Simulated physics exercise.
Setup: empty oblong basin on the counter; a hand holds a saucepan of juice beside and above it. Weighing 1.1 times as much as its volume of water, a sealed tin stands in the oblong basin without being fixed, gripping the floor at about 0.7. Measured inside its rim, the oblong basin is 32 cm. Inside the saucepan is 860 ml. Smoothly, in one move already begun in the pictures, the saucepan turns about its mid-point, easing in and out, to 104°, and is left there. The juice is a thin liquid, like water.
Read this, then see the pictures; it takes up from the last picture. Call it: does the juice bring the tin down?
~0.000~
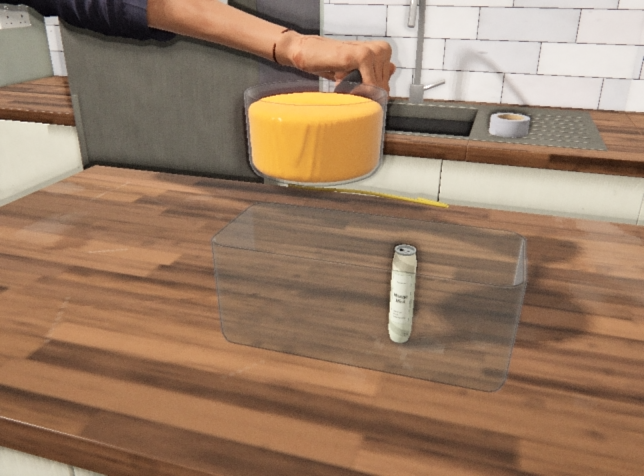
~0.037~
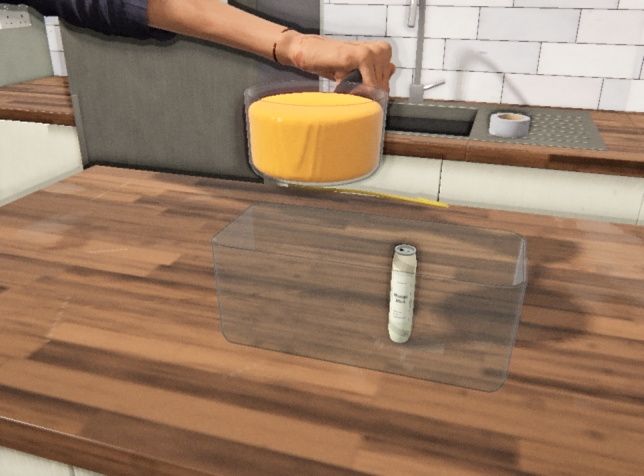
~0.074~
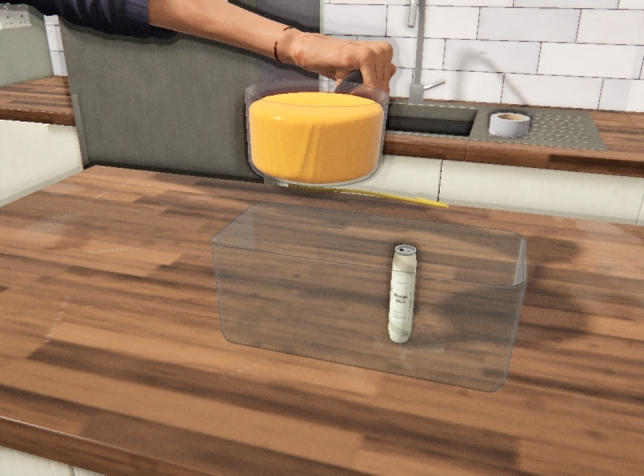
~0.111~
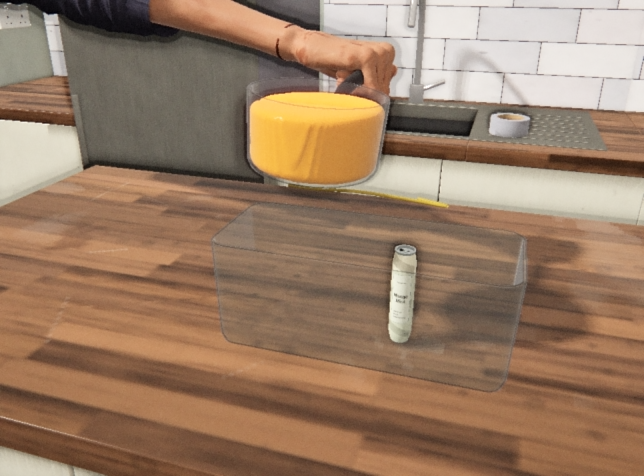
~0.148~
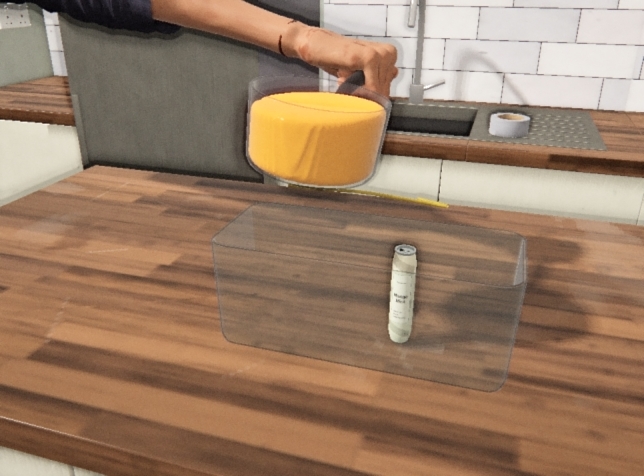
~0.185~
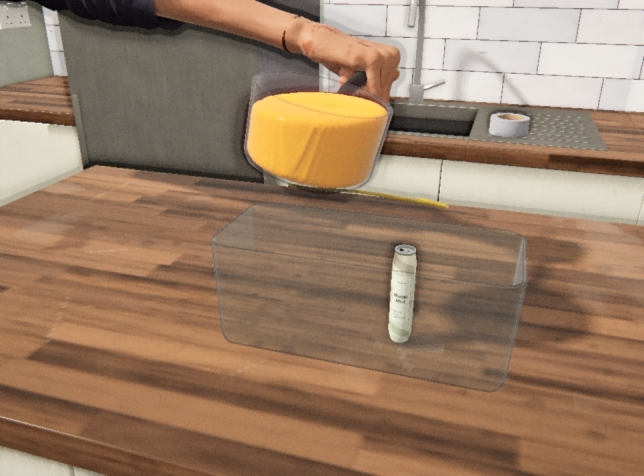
Call: Not brought down.
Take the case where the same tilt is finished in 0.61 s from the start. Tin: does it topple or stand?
Well, the tin simply tips.
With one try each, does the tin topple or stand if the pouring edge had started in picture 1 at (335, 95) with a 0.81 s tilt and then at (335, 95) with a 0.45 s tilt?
In the first try it comes down; in the second it comes down.
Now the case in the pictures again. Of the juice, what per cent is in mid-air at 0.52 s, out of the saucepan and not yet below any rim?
Some 32 % is the figure.
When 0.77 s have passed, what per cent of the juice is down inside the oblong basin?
Reading: Approx. 82 %.
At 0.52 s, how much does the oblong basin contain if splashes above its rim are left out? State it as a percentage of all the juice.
Fraction in basin: Approx. 14%.
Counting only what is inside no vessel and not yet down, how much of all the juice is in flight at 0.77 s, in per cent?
I'd put it at about 8 per cent of the liquid.
By 0.52 s the tilt is 75° and 54 per cent is still to pour; the tin stands where it began.
By 0.77 s the tilt is 103° and 10 per cent is still to pour; the tin stands where it began.
By 1.03 s the tilt is 104° and 1 per cent is still to pour; the tin stands where it began.
By 1.31 s the tilt is 104° and 0 per cent is still to pour; the tin stands where it began.
At rest the tin stands where it began.
